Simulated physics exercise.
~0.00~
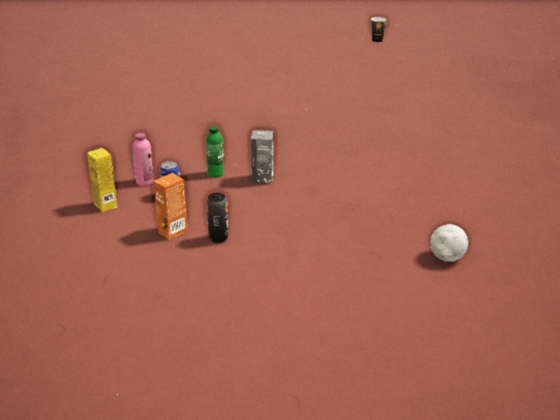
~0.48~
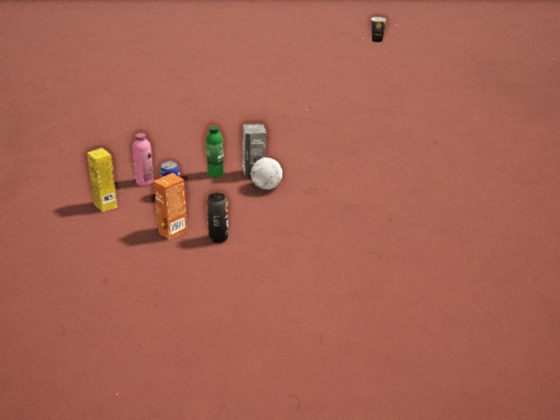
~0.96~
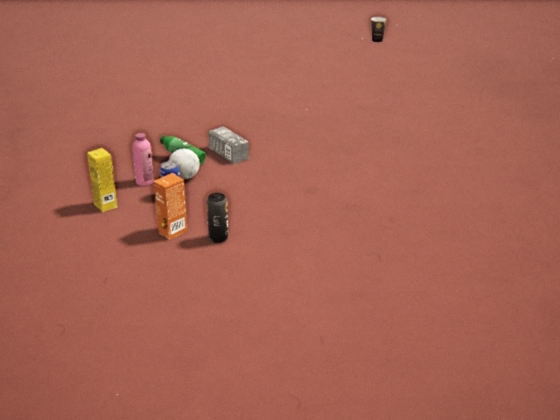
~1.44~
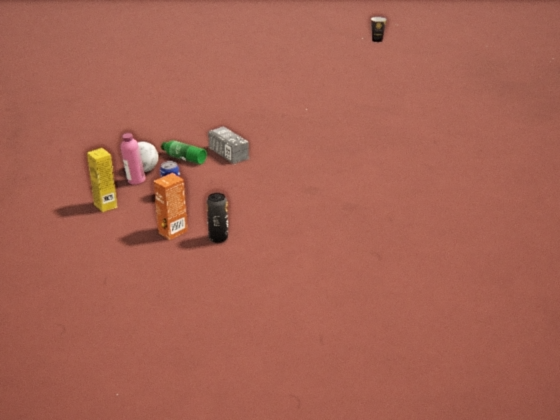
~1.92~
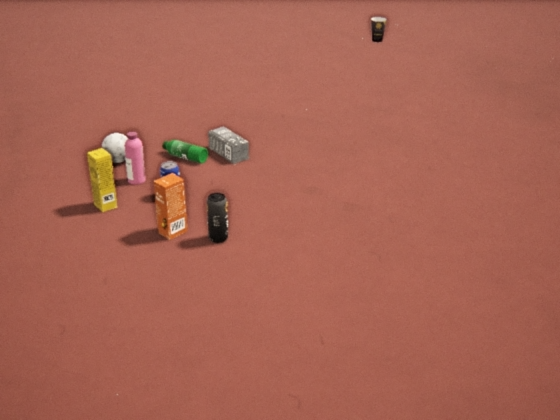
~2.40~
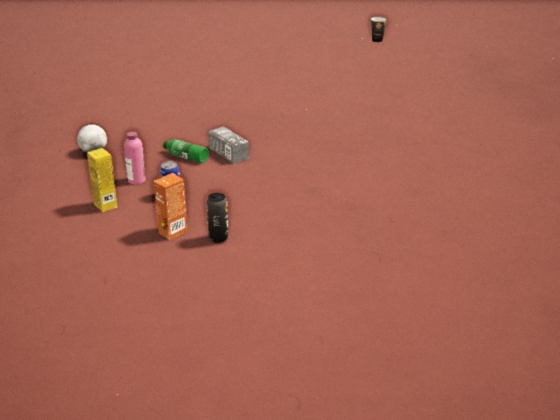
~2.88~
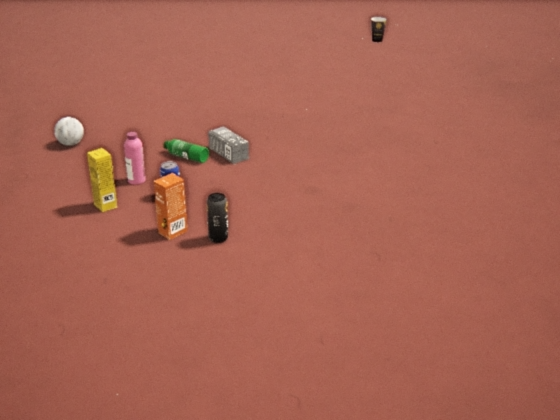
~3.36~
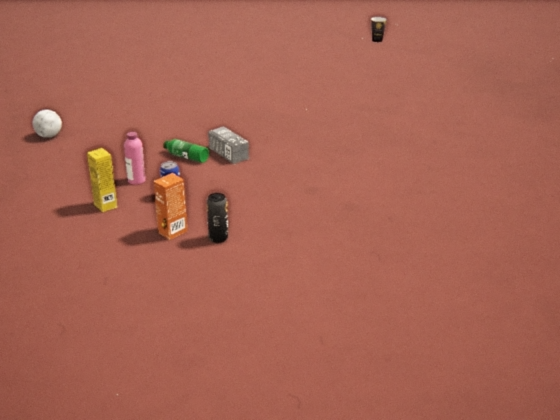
A white ball rolls leftward across a reddish floor, seen from above at an angle, toward a loose group of seven upright items. A yellow carton and pink bottle stand at the left, a blue can and orange carton near the middle, with a green bottle, grey carton and black can to the right; a small dark cup sits far off at the top. The ball knocks over the grey carton, then the green bottle. It nudges the pink bottle, which tips slightly but stays standing. The ball rolls on behind the yellow carton and ends at the far left, the other items still upright.
